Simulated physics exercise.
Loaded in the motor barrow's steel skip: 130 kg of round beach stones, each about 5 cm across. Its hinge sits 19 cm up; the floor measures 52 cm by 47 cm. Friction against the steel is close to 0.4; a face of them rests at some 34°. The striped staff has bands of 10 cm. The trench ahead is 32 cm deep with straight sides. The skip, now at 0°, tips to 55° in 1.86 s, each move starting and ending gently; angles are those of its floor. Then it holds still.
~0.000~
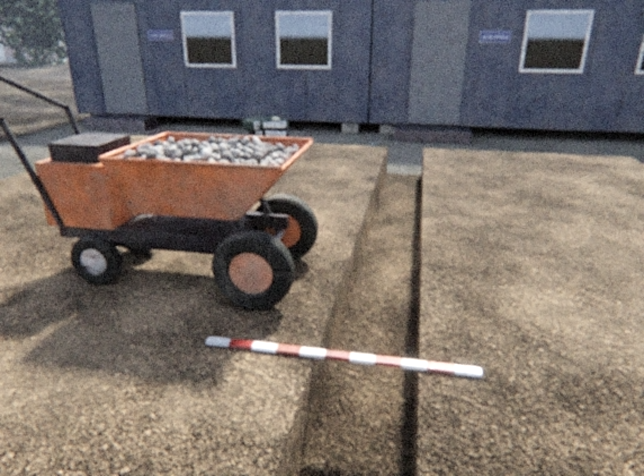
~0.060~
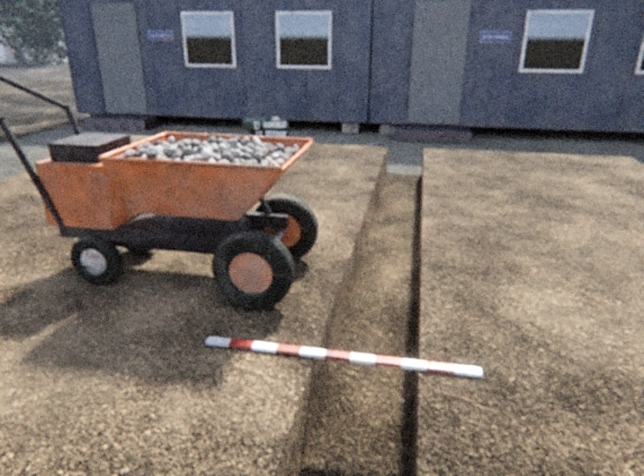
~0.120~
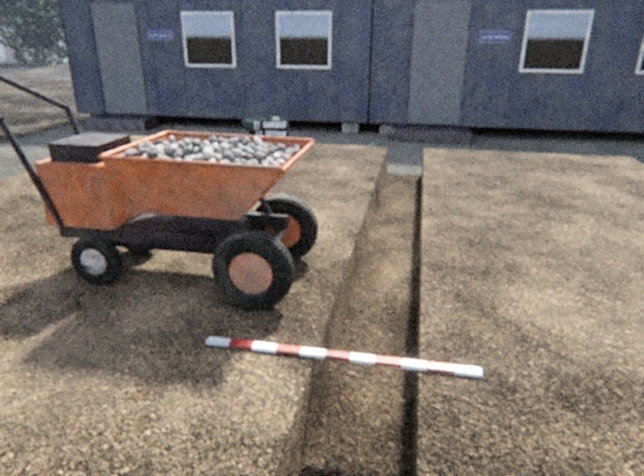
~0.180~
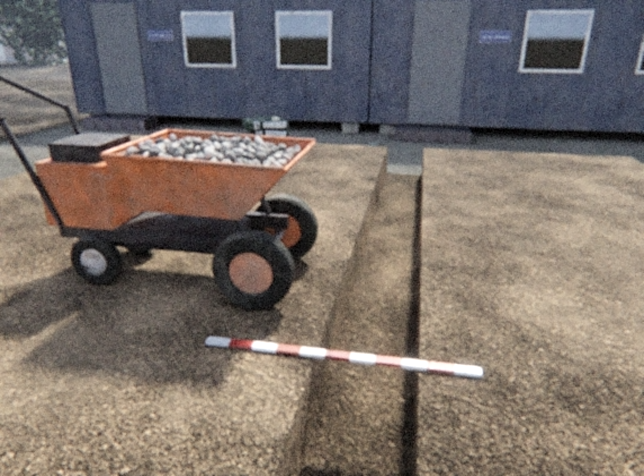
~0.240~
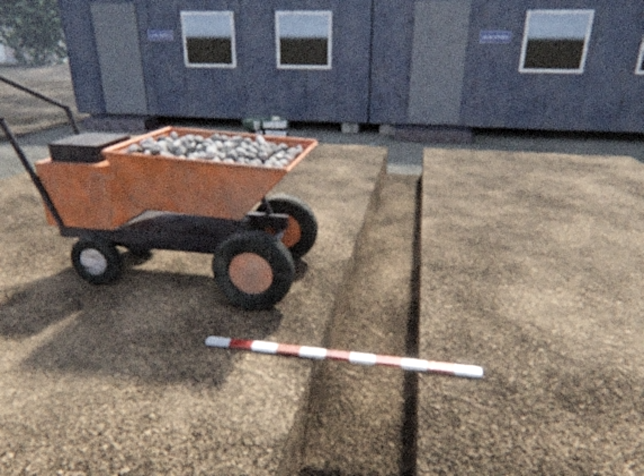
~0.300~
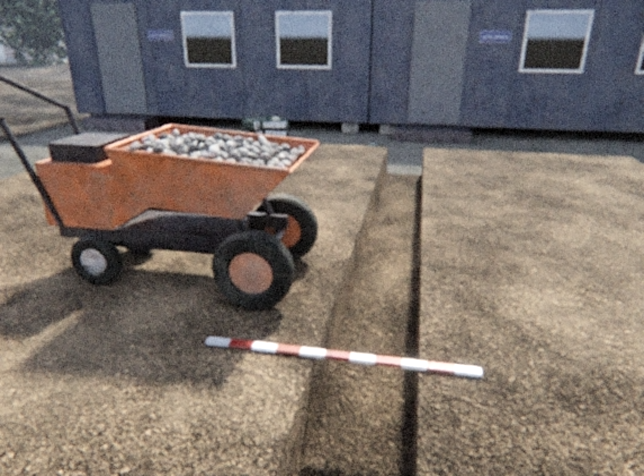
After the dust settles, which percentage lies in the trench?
Close to 69 in a hundred.
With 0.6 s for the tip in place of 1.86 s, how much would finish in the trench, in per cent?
In that case some 50 per cent.
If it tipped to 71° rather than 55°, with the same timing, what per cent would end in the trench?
Then about 65 per cent.
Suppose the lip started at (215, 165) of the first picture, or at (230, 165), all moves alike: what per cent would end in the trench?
About 70 and 85 per cent.
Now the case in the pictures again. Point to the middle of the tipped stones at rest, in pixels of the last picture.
Around (393, 335).
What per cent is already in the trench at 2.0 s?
Some 30 per cent.
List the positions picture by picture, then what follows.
In the first picture, the skip is at 0°, its lip at (282, 168); the top of the load is at (226, 143).
In the second picture, the skip is at 0°, its lip at (282, 168); the top of the load is at (226, 143); the stones move at 0.0 m/s on average.
In the third picture, the skip is at 1°, its lip at (283, 169); the top of the load is at (227, 142); the stones move at 0.1 m/s on average.
In the fourth picture, lip at (285, 169), floor tilted 1°, highest stones at (222, 143); the stones move at 0.1 m/s on average.
In the fifth picture, lip at (287, 170), floor tilted 3°, highest stones at (221, 141); the stones move at 0.2 m/s on average.
In the sixth picture, lip at (290, 171), floor tilted 4°, highest stones at (213, 140); the stones move at 0.2 m/s on average.
After 1.4 s the floor is at 47°; 100 % in the skip; the foremost stones are at (366, 211).
After 2.0 s the floor is at 55°; 64 % in the skip, 29 % in the trench, 7 % past the trench; the foremost stones are at (461, 287).
After 2.3 s the floor is at 55°; 41 % in the skip, 43 % in the trench, 16 % past the trench; the foremost stones are at (541, 303).
After 4.3 s the floor is at 55°; 14 % in the skip, 69 % in the trench, 17 % past the trench; the foremost stones are at (593, 300).
